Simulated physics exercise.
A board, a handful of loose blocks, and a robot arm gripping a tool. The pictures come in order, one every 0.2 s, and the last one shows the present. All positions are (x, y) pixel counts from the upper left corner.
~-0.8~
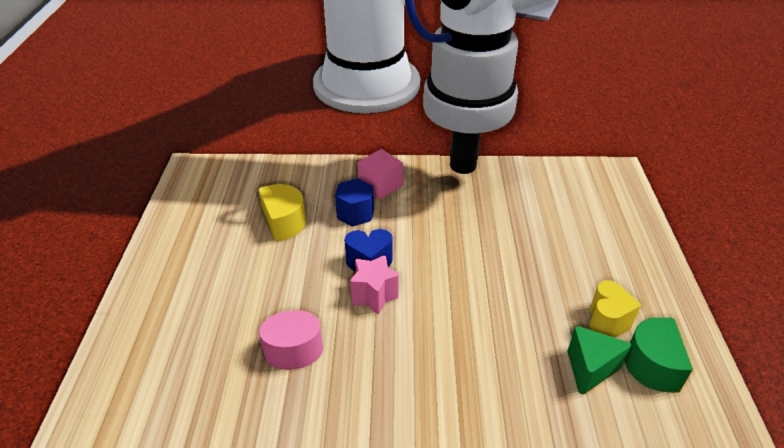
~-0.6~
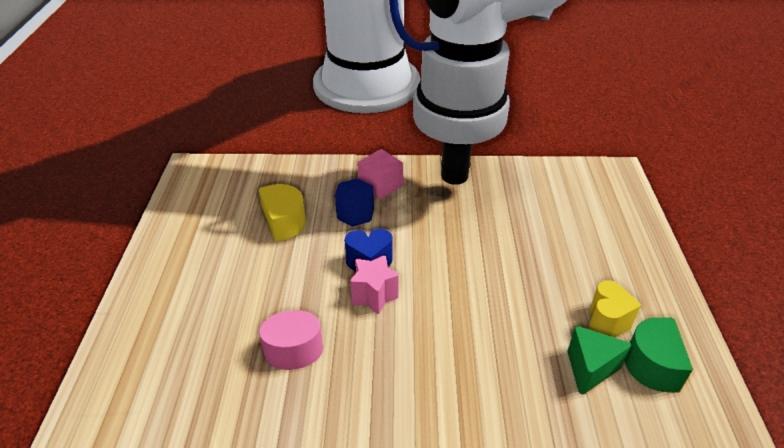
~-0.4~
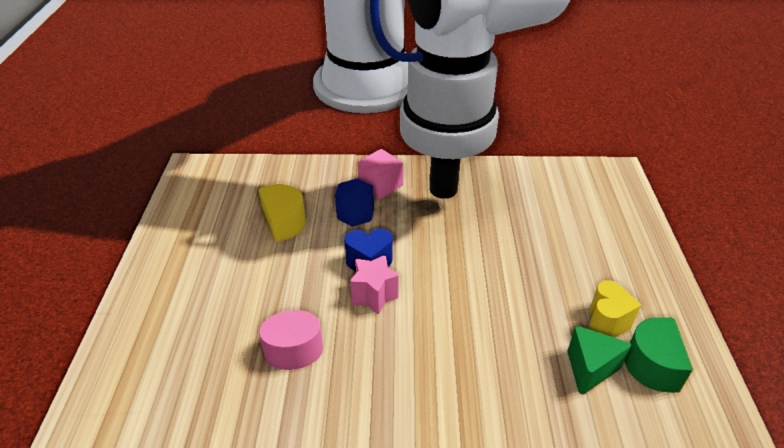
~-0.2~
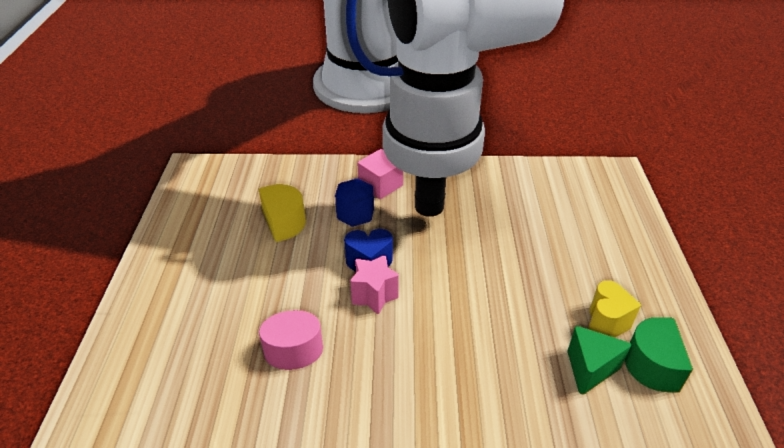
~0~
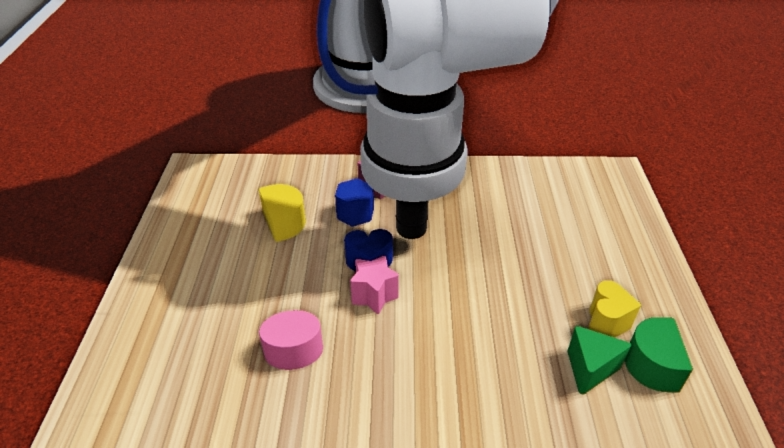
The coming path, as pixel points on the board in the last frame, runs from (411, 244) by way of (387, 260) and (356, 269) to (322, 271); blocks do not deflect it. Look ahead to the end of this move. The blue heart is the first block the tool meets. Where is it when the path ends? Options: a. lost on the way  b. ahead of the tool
I choose b.
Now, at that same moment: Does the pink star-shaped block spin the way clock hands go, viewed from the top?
No
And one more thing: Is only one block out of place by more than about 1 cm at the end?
Yes.
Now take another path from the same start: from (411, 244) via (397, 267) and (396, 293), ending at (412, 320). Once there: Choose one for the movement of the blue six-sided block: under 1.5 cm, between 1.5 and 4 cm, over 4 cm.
Distance: Less than 1.5 cm.
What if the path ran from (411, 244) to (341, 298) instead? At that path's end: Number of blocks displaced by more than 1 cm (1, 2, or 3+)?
I expect two blocks to move.
What follows on the original path. One third of the way, tool (386, 246); blue heart (348, 249); pink star-shaped block (369, 274), turned 20° anticlockwise.
Two thirds of the way, tool (354, 255); blue heart (314, 258); pink star-shaped block (369, 274), turned 20° anticlockwise.
At the end, tool (320, 257); blue six-sided block in place; blue heart (283, 266); pink star-shaped block (369, 274), turned 20° anticlockwise.
